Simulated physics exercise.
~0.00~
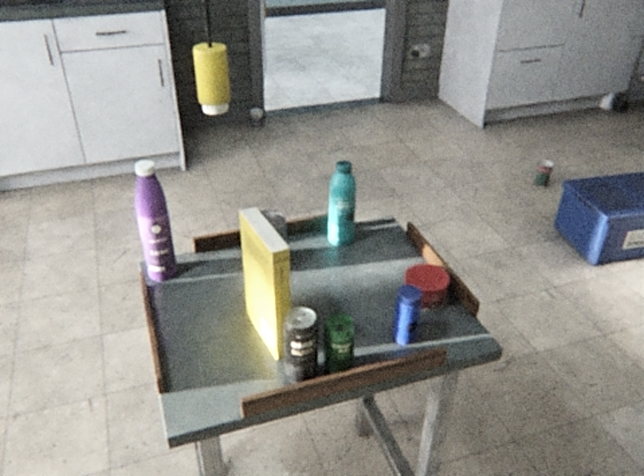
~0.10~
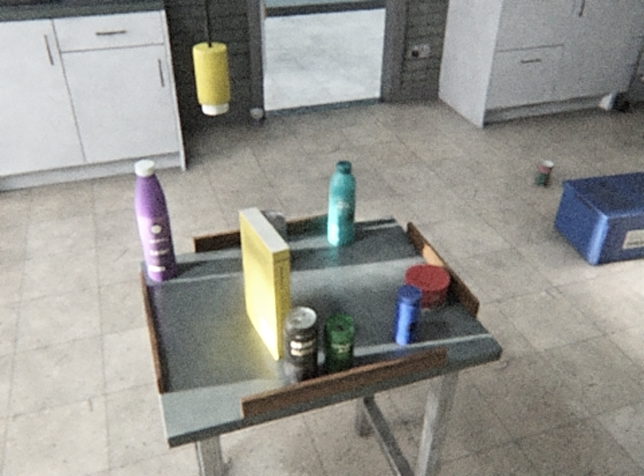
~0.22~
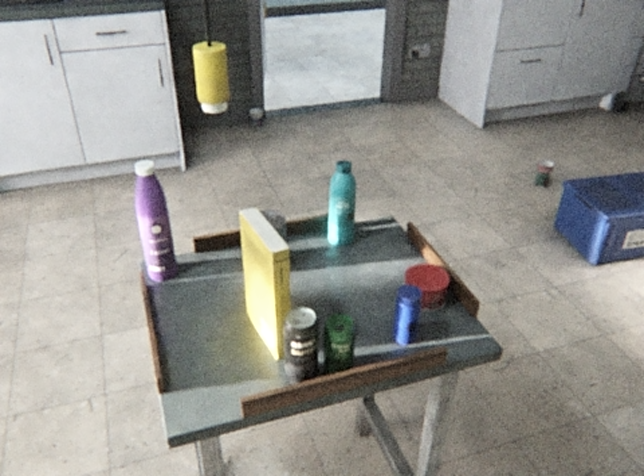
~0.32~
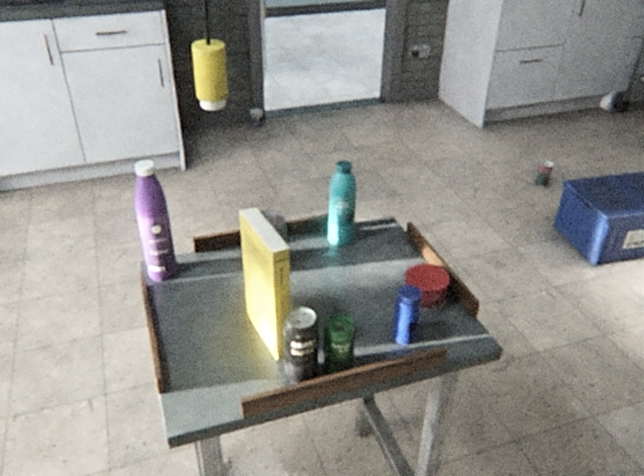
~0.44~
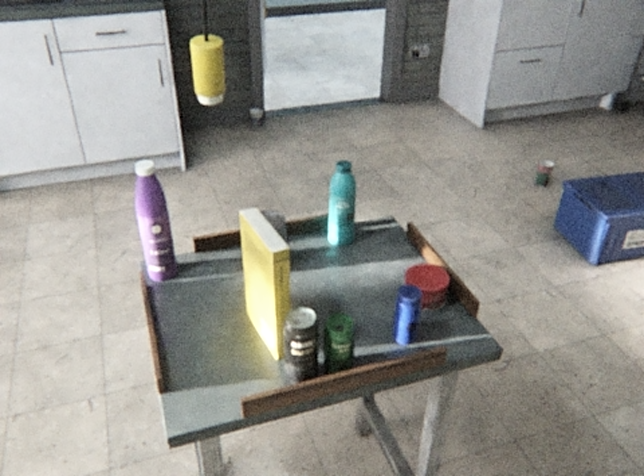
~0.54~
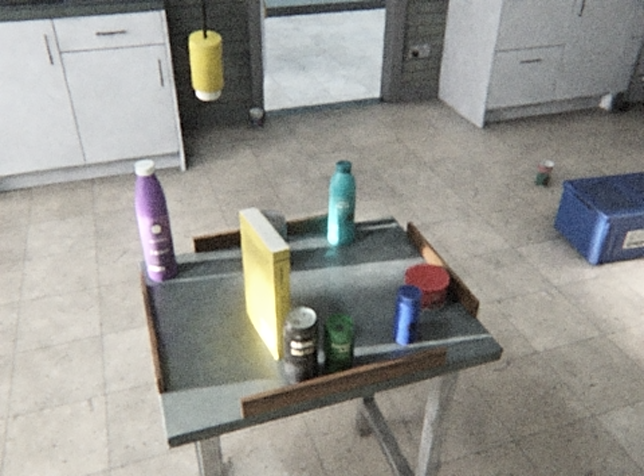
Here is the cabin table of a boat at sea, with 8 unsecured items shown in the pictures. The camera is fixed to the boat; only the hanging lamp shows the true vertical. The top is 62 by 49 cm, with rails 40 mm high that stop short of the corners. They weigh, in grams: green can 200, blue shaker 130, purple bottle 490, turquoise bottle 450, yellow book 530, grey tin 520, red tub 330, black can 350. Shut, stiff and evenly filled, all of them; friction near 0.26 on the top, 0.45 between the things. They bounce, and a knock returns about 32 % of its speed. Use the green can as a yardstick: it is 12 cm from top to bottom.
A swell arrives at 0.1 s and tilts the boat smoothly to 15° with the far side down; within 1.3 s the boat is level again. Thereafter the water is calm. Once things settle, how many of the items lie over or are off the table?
My guess is no losses.
After 0.94 s, floor tilted 12°, far side down.
After 1.24 s, floor tilted 2°, far side down.
After 1.54 s, boat level.
In the end (1.9 s), all 8 under 5 cm from the start. At the end, from the last picture's camera, green can near (339, 346), blue shaker near (407, 315).
